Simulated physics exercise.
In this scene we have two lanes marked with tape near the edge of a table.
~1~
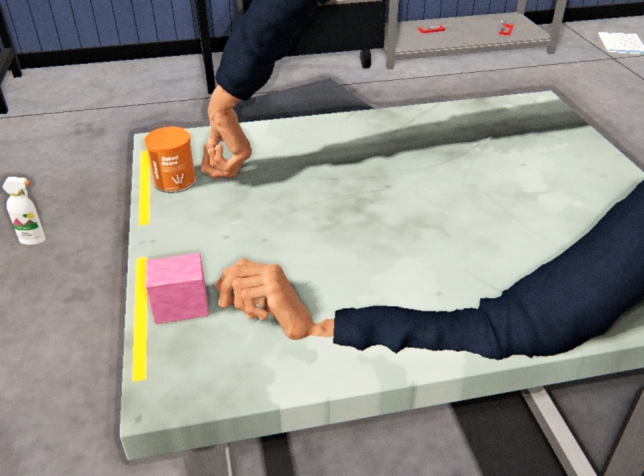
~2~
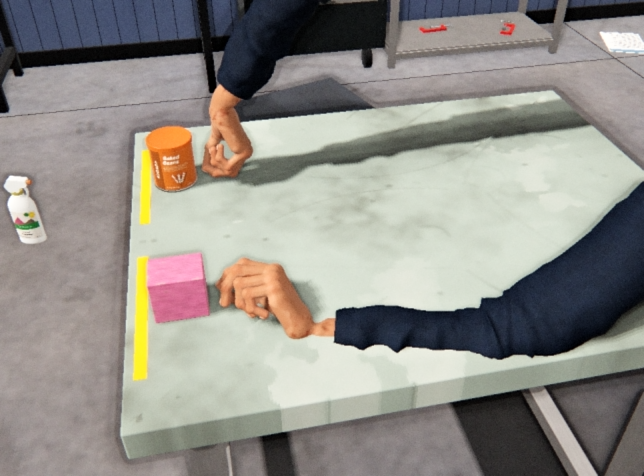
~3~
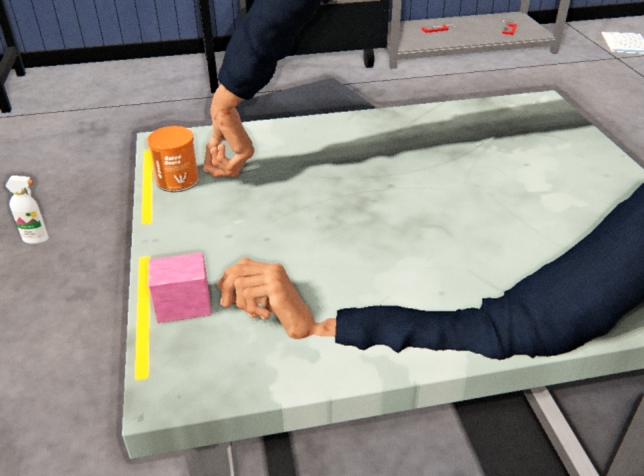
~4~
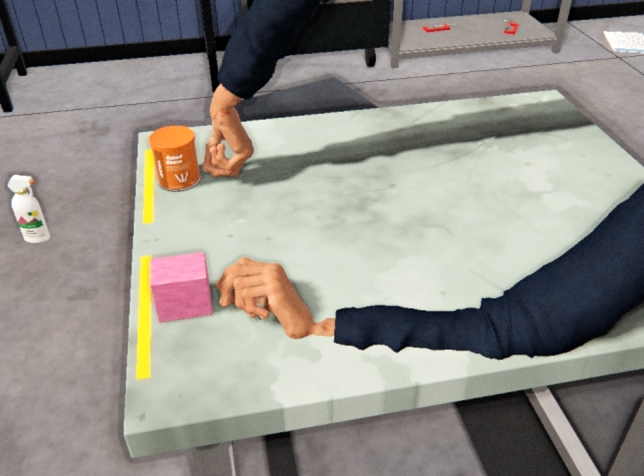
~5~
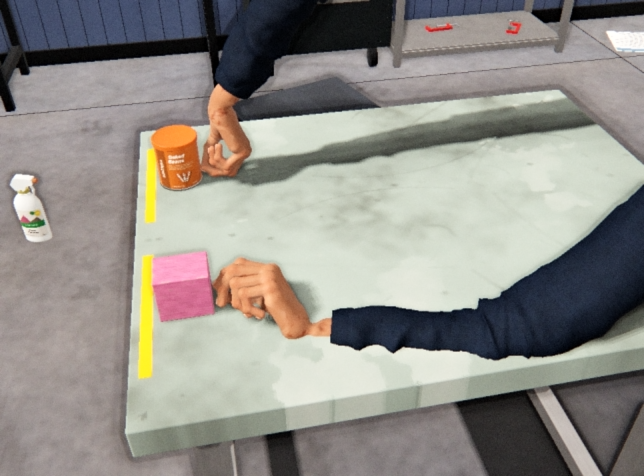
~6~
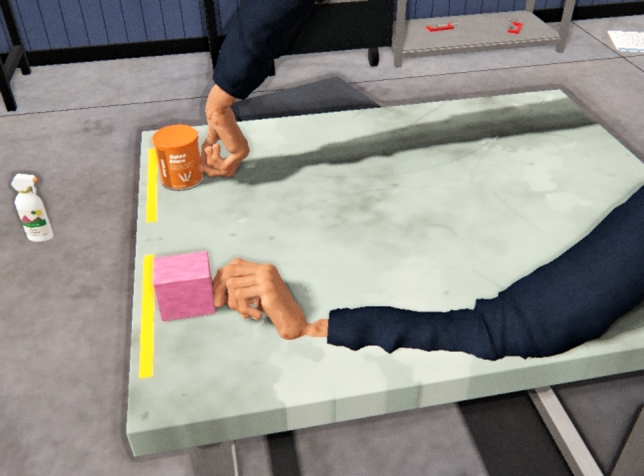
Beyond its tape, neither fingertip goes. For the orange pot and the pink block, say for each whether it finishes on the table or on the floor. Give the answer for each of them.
The orange pot finishes on the floor, the pink block finishes on the floor.
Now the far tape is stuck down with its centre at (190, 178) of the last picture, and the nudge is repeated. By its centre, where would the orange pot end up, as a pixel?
(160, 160).
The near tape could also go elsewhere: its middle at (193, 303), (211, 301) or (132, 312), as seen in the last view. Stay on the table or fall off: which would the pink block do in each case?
Taking the settings in order, the pink block pulls up in time; pulls up in time; overshoots.
Then, 1.16 s after the last picture, orange pot tipped 30° from how it was near (111, 174); pink block tipped 59° from how it was near (96, 326).
Then, 1.40 s after the last picture, orange pot falling near (107, 300); pink block falling.
Then, 1.60 s after the last picture, orange pot down below near (104, 432); pink block down below.
By the end, the orange pot falls off the table; the pink block falls off the table.
